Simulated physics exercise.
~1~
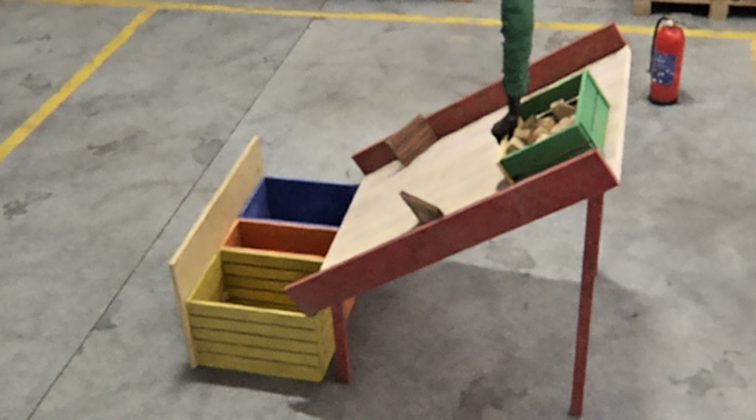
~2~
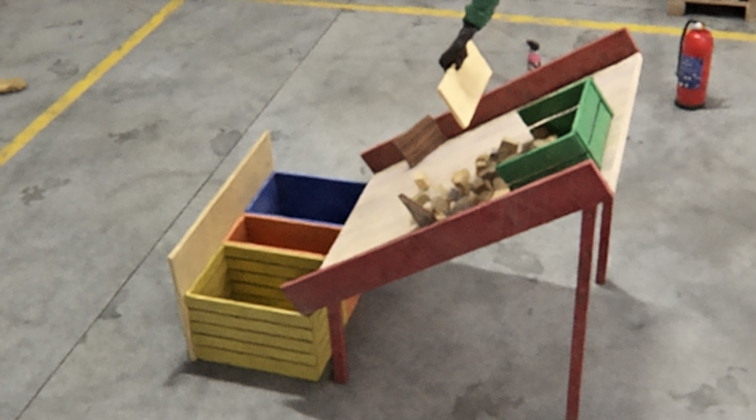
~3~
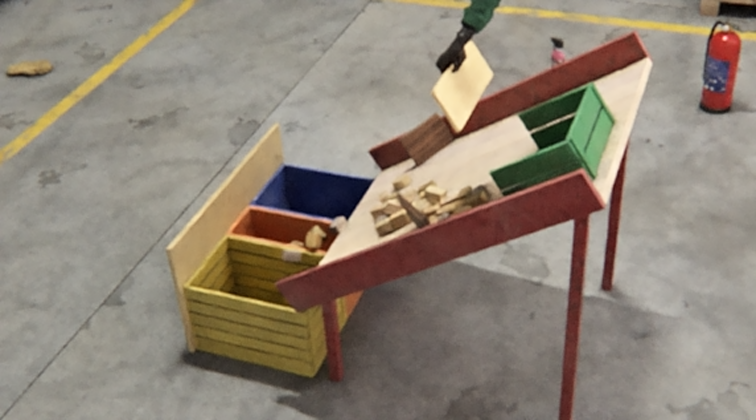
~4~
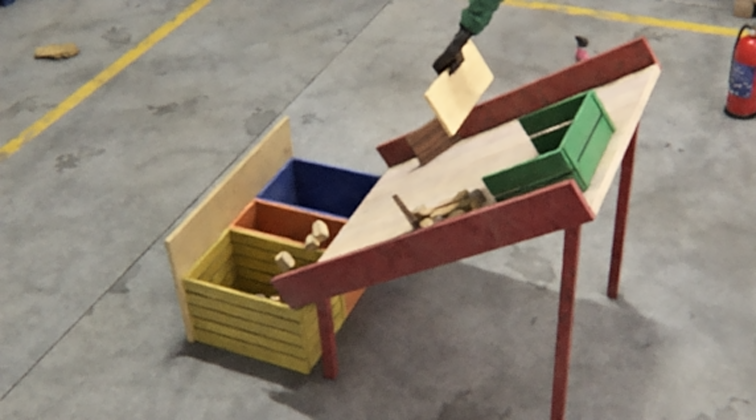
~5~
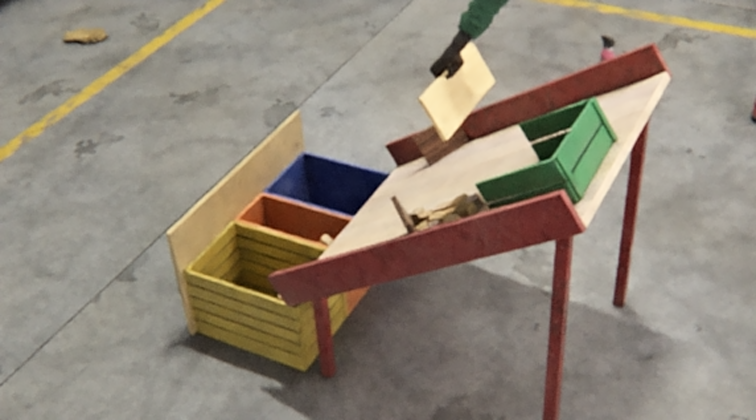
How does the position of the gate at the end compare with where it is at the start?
At the start the gate is down at the green pen, with the gloved hand at it. At the end the hand holds it up and to the left, clear of the pen and above the table.
